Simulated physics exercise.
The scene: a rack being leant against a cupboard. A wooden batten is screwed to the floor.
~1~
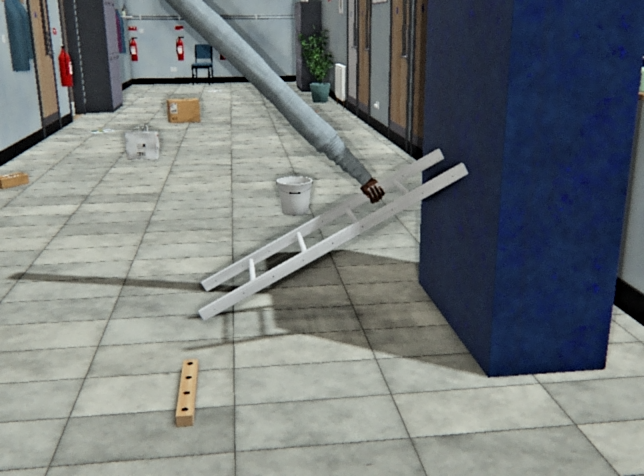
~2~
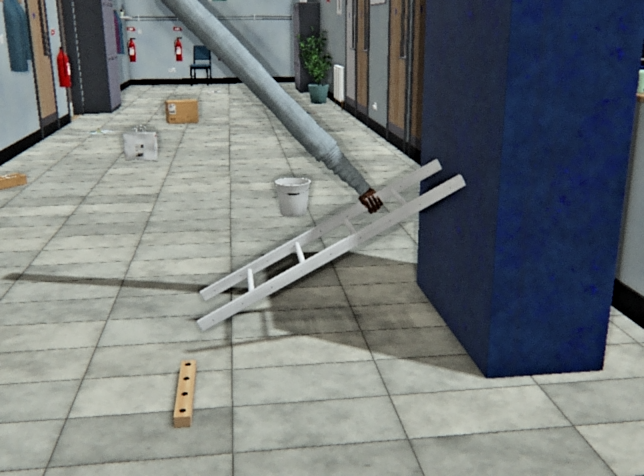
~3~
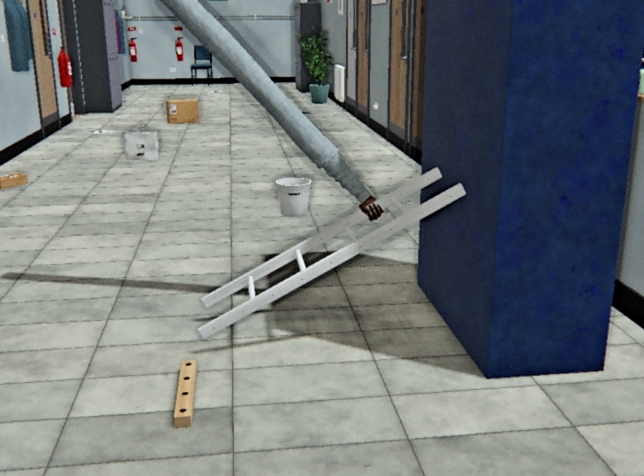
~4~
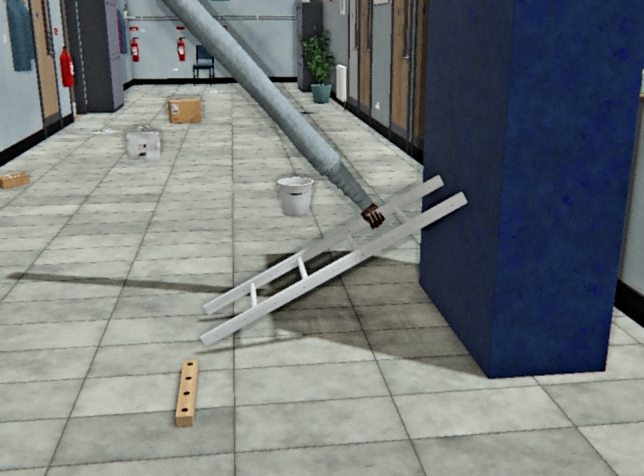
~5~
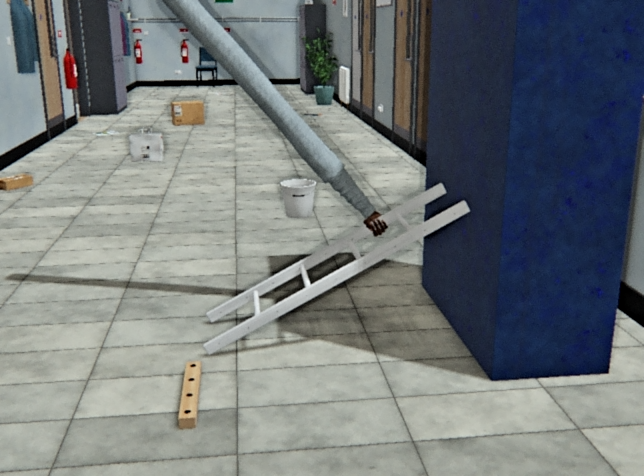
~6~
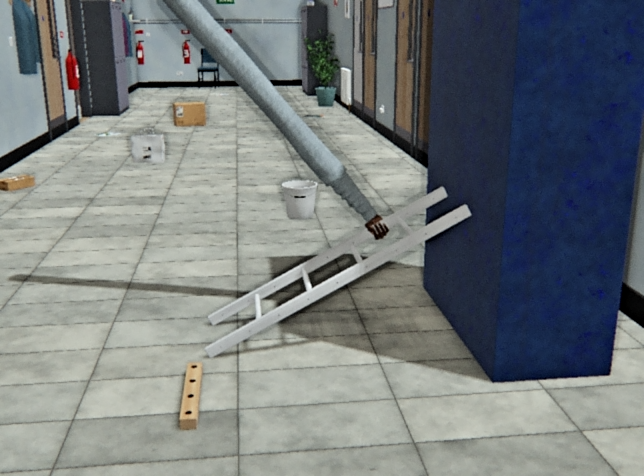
The video shows a gloved hand on a long grey arm holding a white ladder-like rack slanted against a blue cupboard in a corridor, lowering it slightly toward a wooden batten on the tiled floor while still gripping it.
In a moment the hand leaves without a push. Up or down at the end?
In the end the white rack slips down.
Then, 0.22 s on from there, white rack turned 8° from its first pose near (325, 285).
Then, 0.32 s on from there, white rack turned 19° from its first pose near (318, 310).
In the end, the white rack gives way at the feet, near (314, 330).
